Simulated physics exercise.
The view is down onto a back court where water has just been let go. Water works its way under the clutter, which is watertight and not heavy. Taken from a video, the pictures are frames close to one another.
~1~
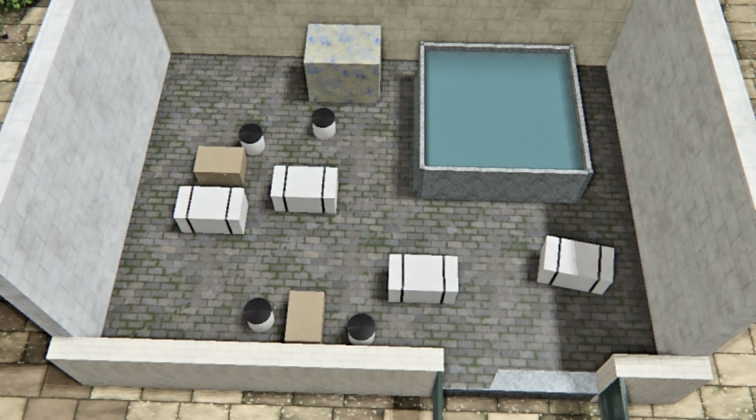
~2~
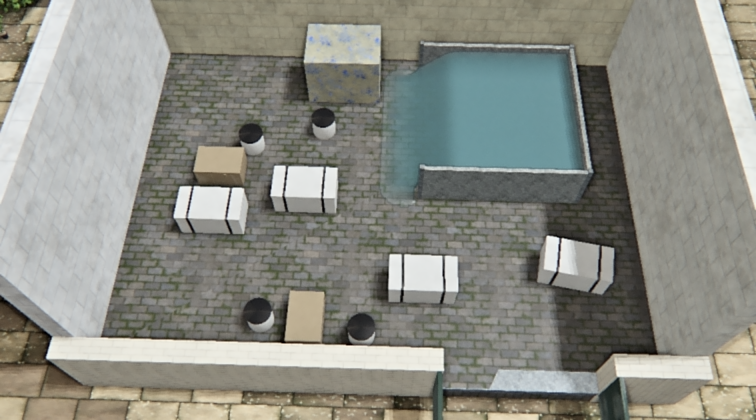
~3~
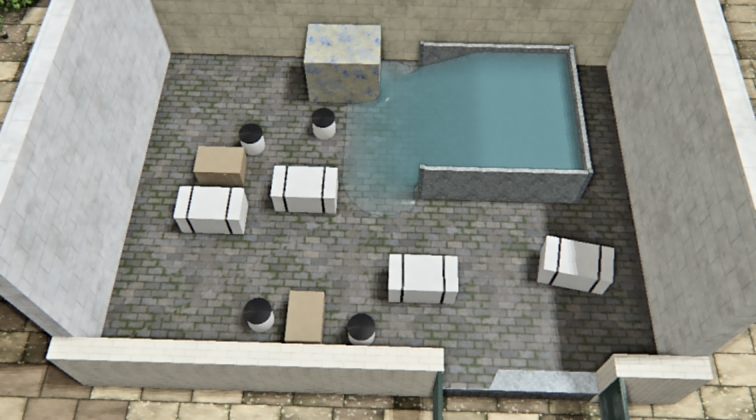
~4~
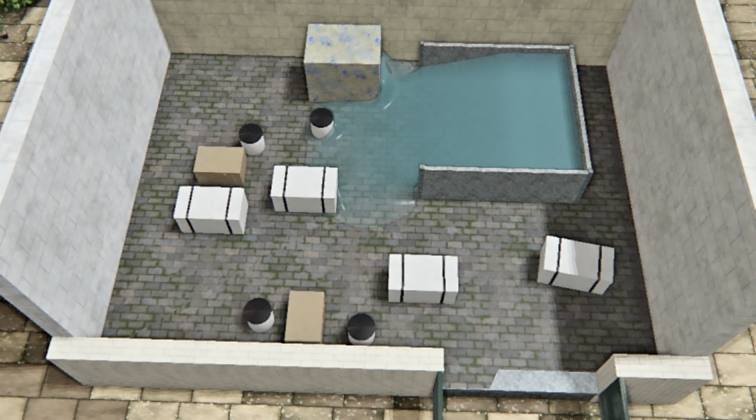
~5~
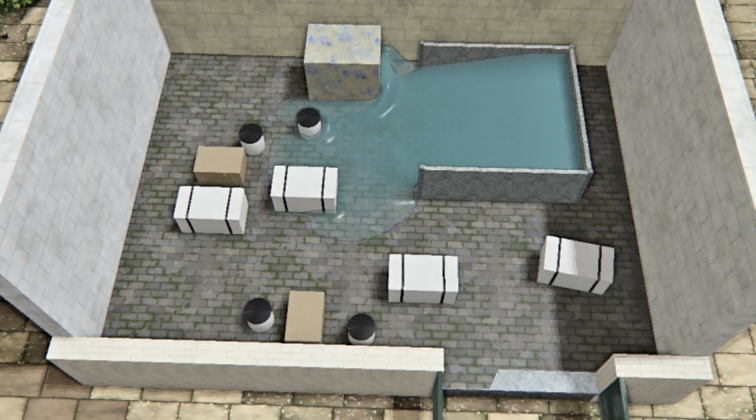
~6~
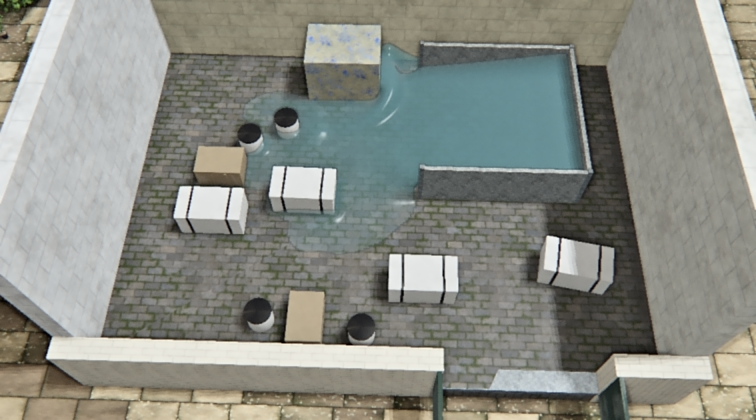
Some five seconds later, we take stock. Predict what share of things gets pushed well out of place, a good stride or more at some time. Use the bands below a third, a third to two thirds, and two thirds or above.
It falls two thirds or above.
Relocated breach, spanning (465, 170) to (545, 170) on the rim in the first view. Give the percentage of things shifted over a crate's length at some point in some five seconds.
About 50 per cent.
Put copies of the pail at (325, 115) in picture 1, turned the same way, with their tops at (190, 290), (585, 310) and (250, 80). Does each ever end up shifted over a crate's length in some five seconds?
Shoved clear, stays put, shoved clear.
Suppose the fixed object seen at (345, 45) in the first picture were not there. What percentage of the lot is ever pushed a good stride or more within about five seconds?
I'd say near 90 out of every hundred.
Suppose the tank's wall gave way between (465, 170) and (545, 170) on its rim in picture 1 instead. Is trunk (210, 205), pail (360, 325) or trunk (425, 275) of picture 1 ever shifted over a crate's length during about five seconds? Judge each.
Falls short, travels that far, travels that far.
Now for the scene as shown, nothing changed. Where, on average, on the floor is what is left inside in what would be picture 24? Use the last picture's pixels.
Mean floor position: Approx. (303, 266) px, last view.
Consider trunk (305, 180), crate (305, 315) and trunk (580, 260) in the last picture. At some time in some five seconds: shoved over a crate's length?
Listed order gives past that mark, then past that mark, and lastly below that mark.
A moment on, 1 of 10 are well off their spots; 0 afloat.
Next, 5 of 10 are well off their spots; 4 afloat.
Later, 4 of 10 are well off their spots; 5 afloat.
In the end, 8 of 10 are well off their spots, and 8 have been at some point; 6 afloat.
